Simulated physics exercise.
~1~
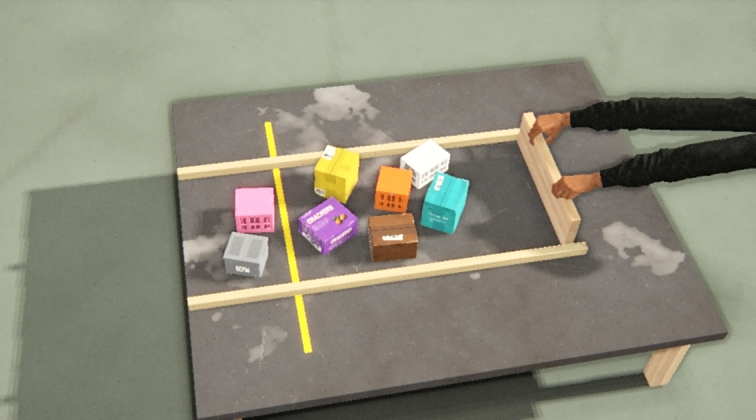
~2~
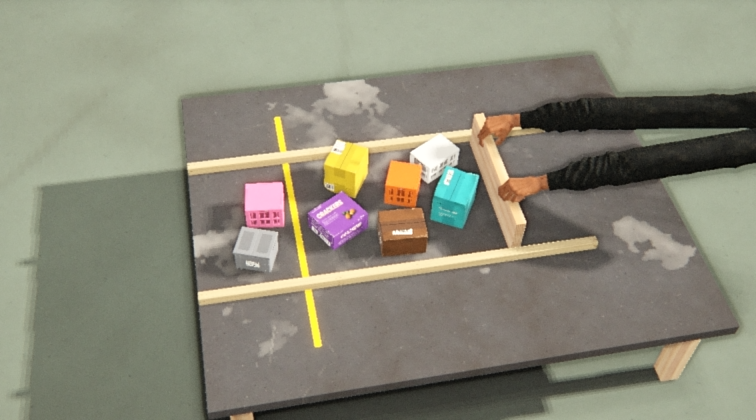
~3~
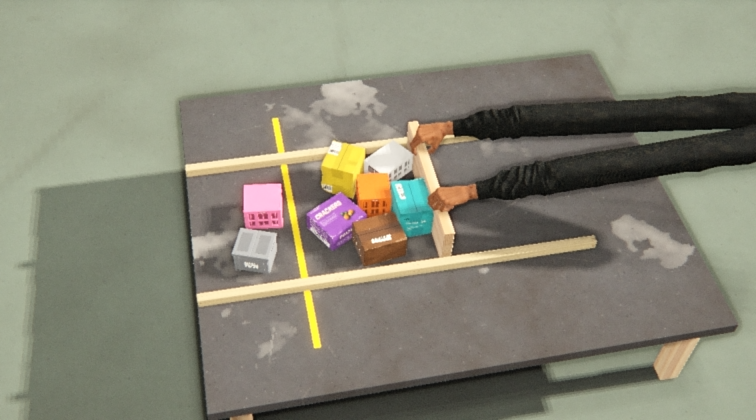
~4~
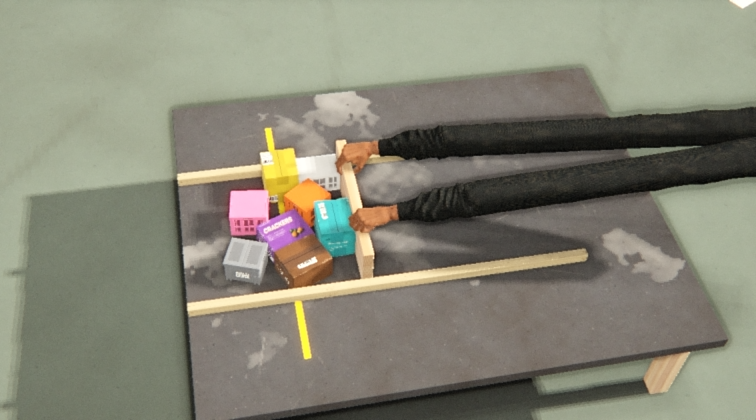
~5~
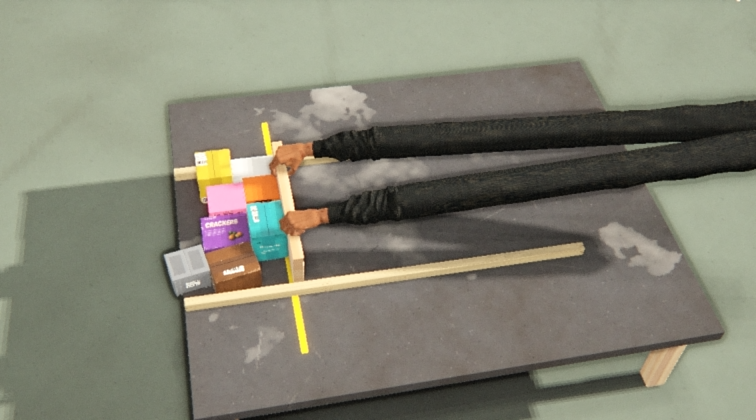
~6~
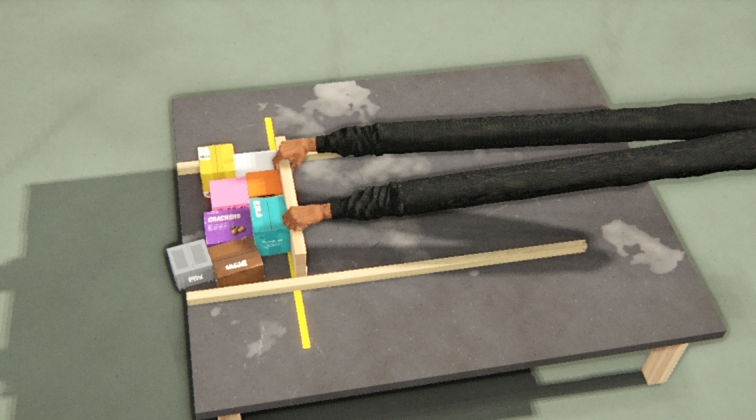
Two hands pushed an upright wooden plank leftward between two rails on a dark table, sweeping colourful boxes and crates into a tight bunch past the yellow tape line, then stopped at the tape with everything crowded at the left edge and nothing fallen off.
